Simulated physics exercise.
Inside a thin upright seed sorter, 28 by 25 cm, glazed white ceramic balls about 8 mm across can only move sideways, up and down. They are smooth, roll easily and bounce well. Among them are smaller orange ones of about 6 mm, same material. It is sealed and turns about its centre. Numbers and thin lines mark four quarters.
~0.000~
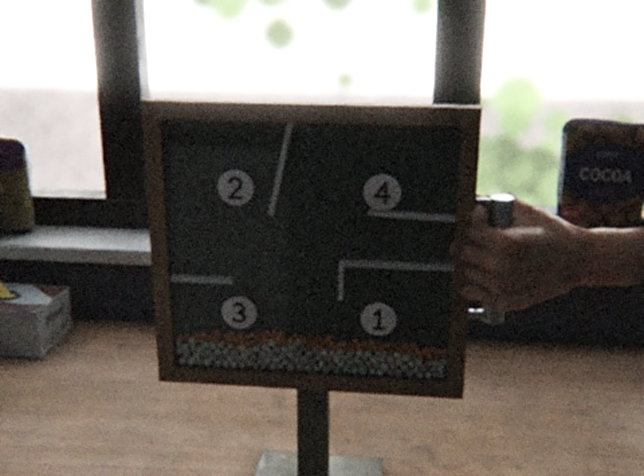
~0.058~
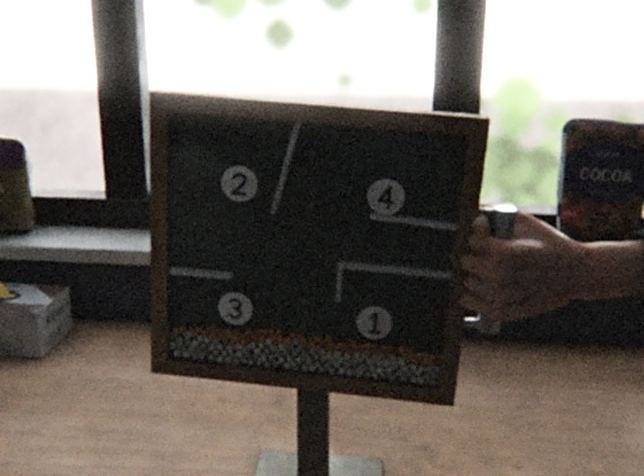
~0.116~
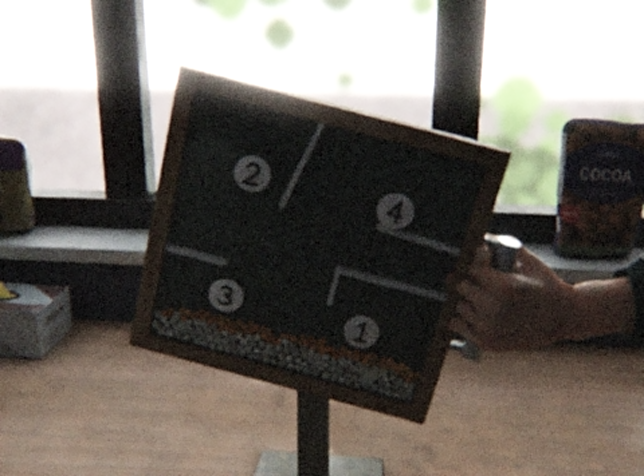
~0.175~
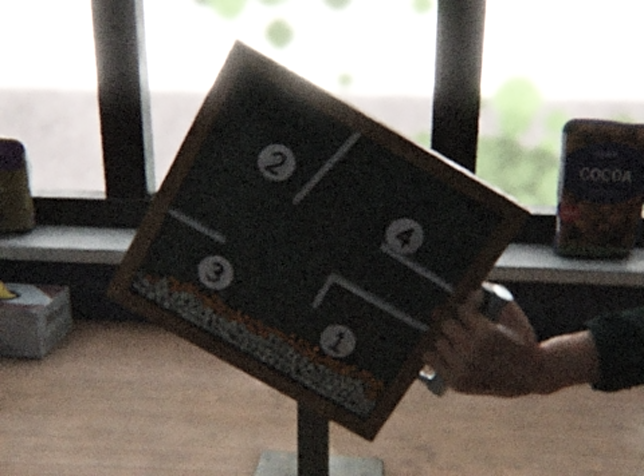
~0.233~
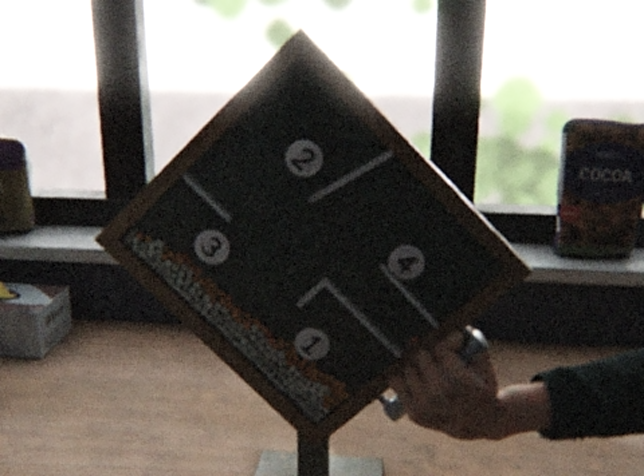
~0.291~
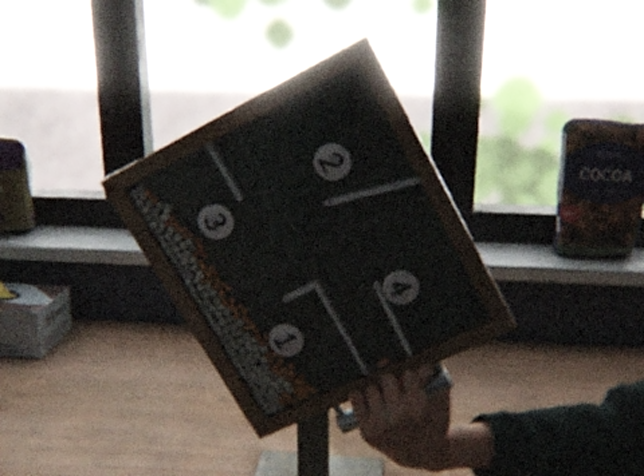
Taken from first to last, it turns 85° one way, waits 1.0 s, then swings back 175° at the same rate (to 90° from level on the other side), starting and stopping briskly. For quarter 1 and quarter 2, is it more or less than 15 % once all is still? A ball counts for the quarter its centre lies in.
Quarter 1: Less, quarter 2: More than 15 %.
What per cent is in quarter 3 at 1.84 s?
Some 0 per cent.
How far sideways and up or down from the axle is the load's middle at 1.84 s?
Some 10 cm right and 7 cm below.
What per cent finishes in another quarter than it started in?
About 50 per cent.
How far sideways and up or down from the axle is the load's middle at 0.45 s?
Some 9 cm left and 7 cm below.
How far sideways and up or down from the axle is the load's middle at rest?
About 5 cm right and 10 cm below.
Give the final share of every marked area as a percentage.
Quarter 1: 0; quarter 2: 20; quarter 3: 80; quarter 4: 0.
After 0.45 s, it stands 85° clockwise; the balls' middle is 9 cm left of and 7 cm below the centre; no. 1, 80 %, no. 3, 20 %.
After 1.84 s, it stands 4° anticlockwise; the balls' middle is 10 cm right of and 7 cm below the centre; no. 1, 100 %.
After 2.22 s, it stands 90° anticlockwise; the balls' middle is 8 cm right of and 8 cm below the centre; no. 1, 5 %, no. 3, 95 %.
Settled by 3.4 s, it stands 90° anticlockwise; no. 1, 0 %, no. 2, 20 %, no. 3, 80 %, no. 4, 0 %.
